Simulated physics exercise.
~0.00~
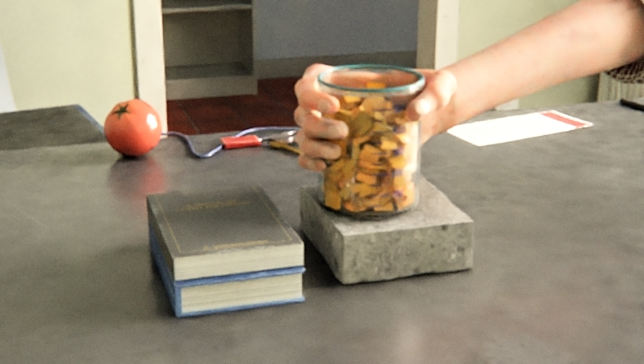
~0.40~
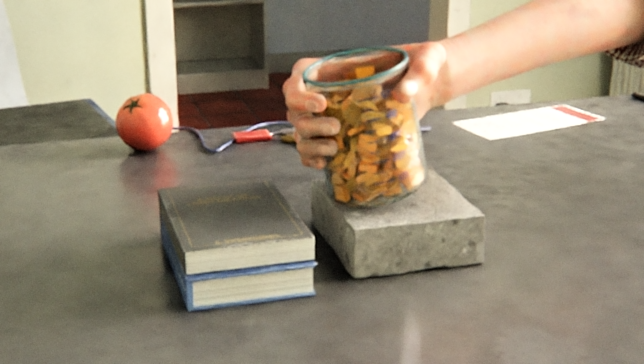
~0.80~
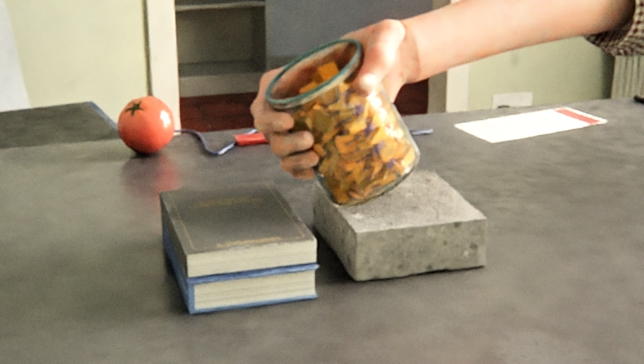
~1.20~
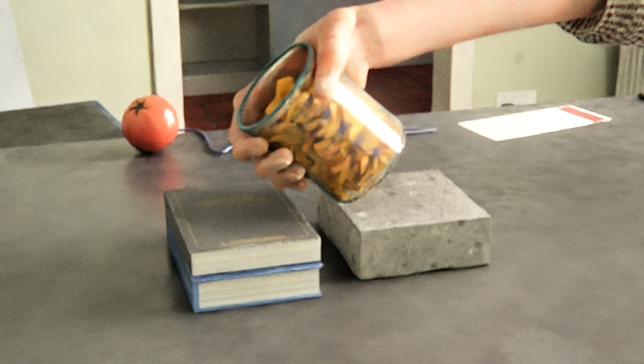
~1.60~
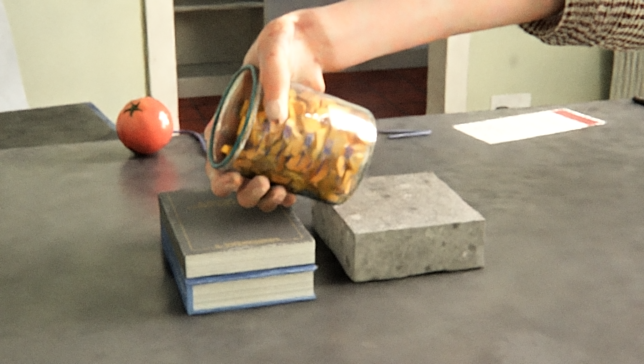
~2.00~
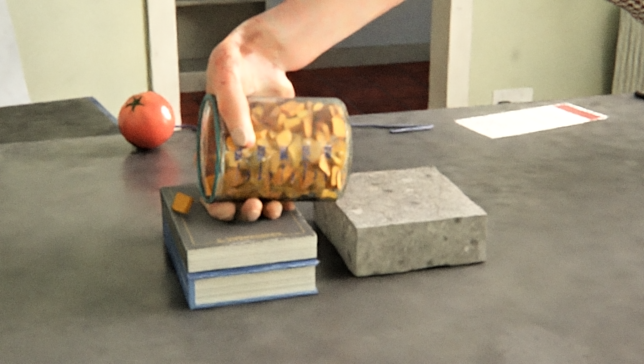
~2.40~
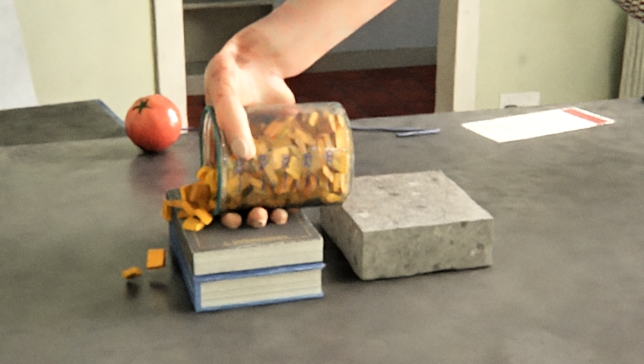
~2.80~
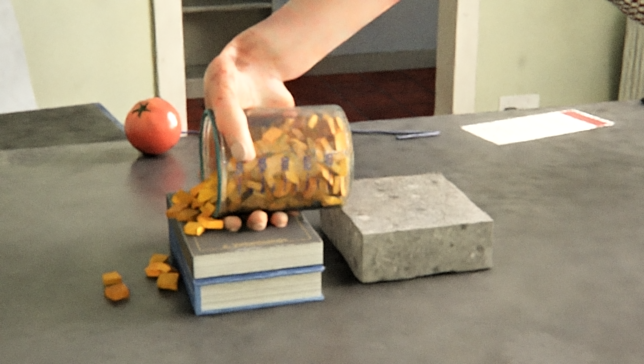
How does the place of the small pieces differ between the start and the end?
At the start the pieces are all inside the upright beaker at the stone block. By the end they are further left and lower, with most in the beaker lying on its side at the books and a few spilled onto the books and the table.
